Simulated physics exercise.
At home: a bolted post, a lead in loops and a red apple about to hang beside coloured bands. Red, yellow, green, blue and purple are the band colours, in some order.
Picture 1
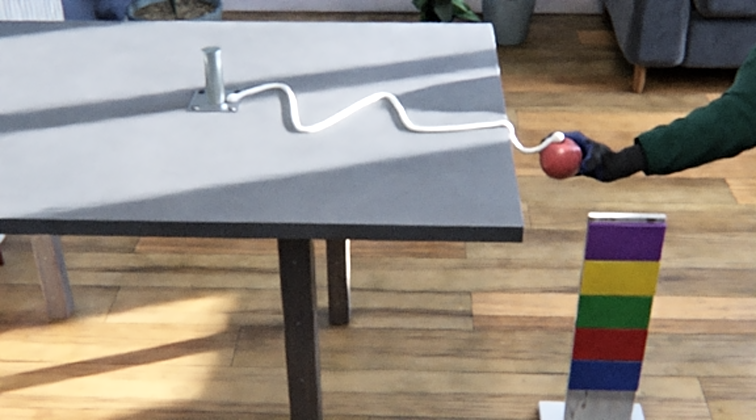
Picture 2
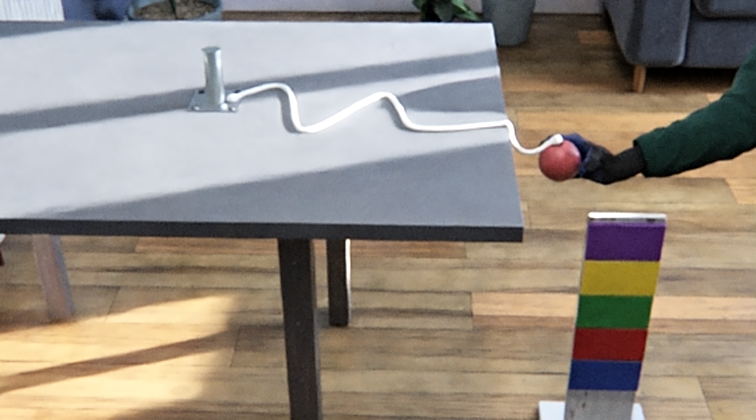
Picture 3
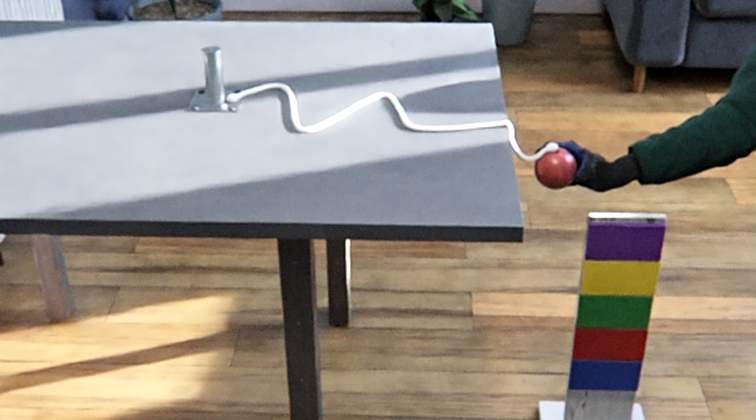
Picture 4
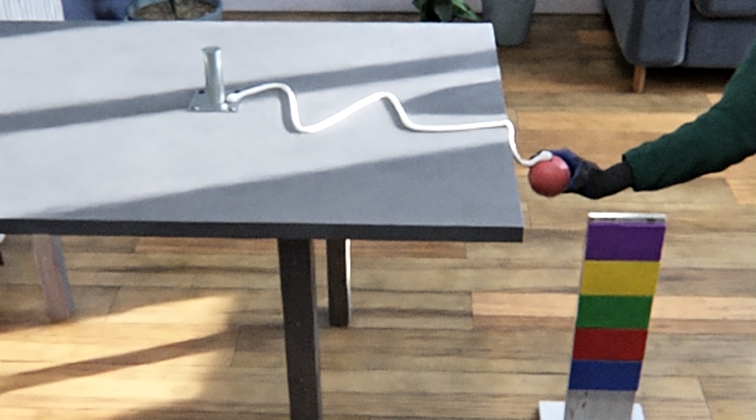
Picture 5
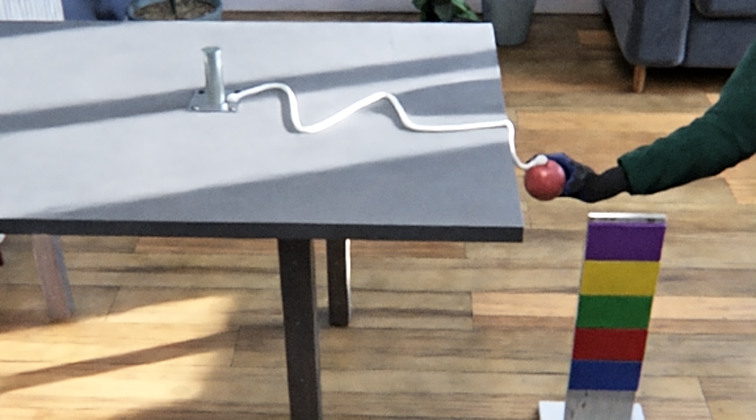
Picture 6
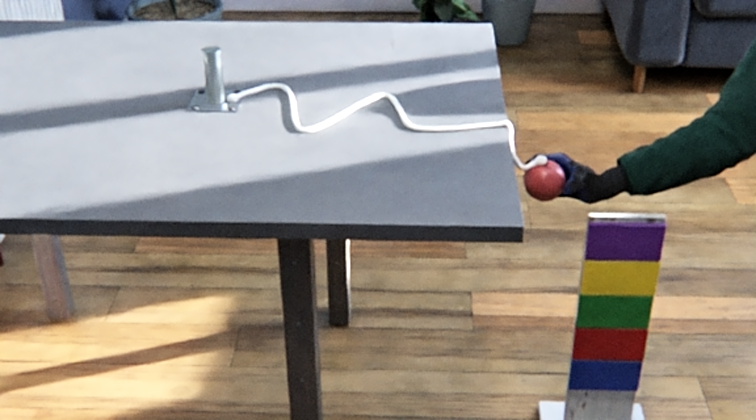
Gloved hand holding a red apple on a white lead off a grey table's edge, lowering it slightly leftward beside coloured bands.
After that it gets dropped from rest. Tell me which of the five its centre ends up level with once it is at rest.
Its centre ends up level with red.
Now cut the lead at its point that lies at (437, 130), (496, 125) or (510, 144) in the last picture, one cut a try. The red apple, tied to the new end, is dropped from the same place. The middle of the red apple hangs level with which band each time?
Going cut by cut, you'd get purple, then yellow, then green.
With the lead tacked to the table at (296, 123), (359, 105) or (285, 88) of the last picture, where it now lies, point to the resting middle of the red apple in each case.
Going try by try, I'd put it close to (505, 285), then (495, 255), and finally (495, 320).
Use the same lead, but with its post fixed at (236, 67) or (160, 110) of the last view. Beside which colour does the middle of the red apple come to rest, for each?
First try: Red; second try: Green.
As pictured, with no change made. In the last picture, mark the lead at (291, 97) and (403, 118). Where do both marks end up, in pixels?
(317, 106) and (502, 173), approximately.
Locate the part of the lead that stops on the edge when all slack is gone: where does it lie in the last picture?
Roughly (384, 96).
A little later, apple near (488, 310); level with green.
Next, apple near (499, 332); level with red.
When it is over, apple near (490, 339); level with red. Its middle rests at the red band.
